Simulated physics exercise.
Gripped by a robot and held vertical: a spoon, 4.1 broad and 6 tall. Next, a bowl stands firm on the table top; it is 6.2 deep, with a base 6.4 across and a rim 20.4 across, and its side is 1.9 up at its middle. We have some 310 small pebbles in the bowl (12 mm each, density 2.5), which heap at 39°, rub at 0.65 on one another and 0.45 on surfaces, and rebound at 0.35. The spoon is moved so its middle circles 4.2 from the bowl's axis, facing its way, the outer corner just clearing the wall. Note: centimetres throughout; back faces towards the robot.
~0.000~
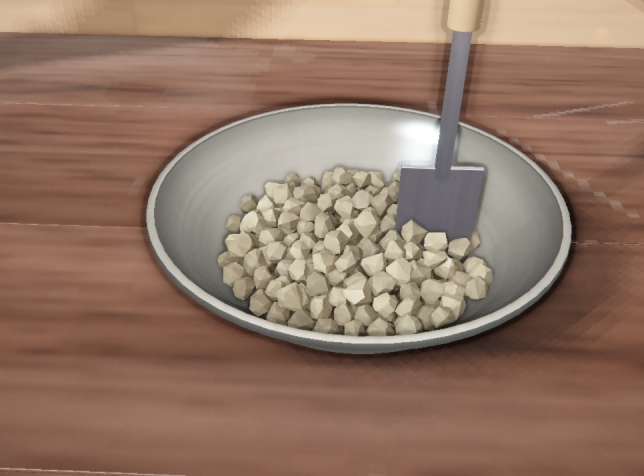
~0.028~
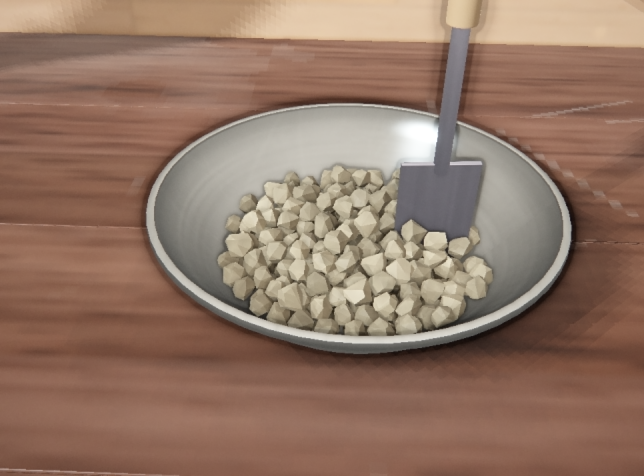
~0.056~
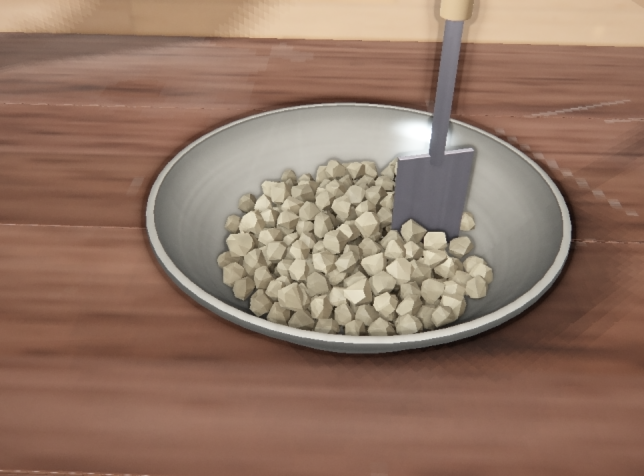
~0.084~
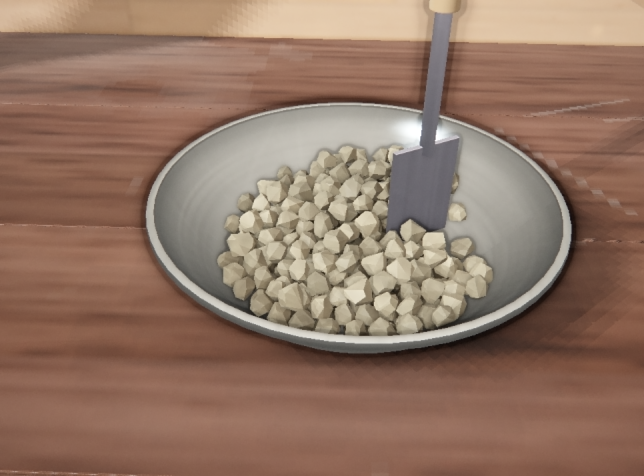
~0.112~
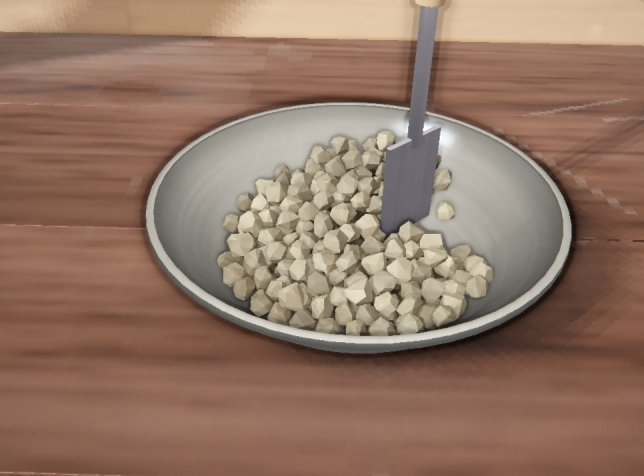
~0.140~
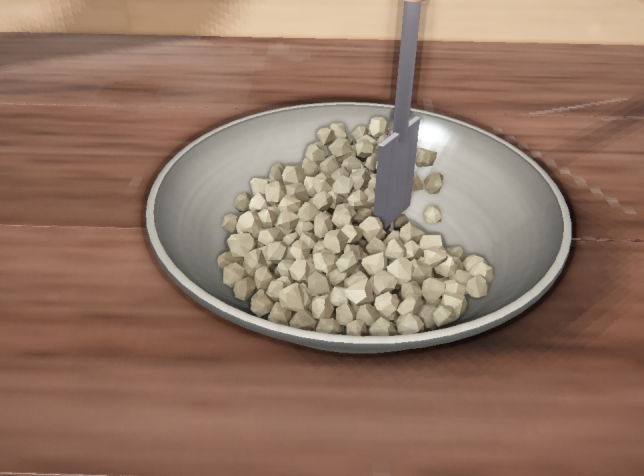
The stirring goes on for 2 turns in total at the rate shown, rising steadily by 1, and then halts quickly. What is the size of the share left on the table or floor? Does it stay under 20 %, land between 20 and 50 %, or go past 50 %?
It stays under 20 %.
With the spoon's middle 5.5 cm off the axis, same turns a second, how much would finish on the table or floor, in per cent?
Some 15 percent would.
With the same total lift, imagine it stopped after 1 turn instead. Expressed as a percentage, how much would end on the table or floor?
5 %.
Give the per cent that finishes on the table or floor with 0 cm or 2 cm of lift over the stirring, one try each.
Trial one: Roughly 20 %; trial two: Roughly 5 %.
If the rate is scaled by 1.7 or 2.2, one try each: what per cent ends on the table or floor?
I'd expect about 30 per cent, then about 40 per cent.
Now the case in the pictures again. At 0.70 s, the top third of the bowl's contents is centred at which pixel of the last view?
Upper-third centre: Approx. (476, 238) px.
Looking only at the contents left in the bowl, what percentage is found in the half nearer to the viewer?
I'd put it near 50 per cent.
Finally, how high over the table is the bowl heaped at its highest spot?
Top height: Around 7.5 cm.
After 0.70 s, 318° round, highest piece 8 above the table; 293 in the bowl, 14 on the table or floor, 4 in flight or on the tool.
After 1.26 s, 220° round, highest piece 7 above the table; 282 in the bowl, 27 on the table or floor, 2 in flight or on the tool.
After 1.74 s, 0° round, highest piece 7 above the table; 276 in the bowl, 35 on the table or floor.
After 2.44 s, 0° round, highest piece 7 above the table; 276 in the bowl, 35 on the table or floor.
At rest, 276 in the bowl, 35 on the table or floor. That is 11 % on the table or floor.
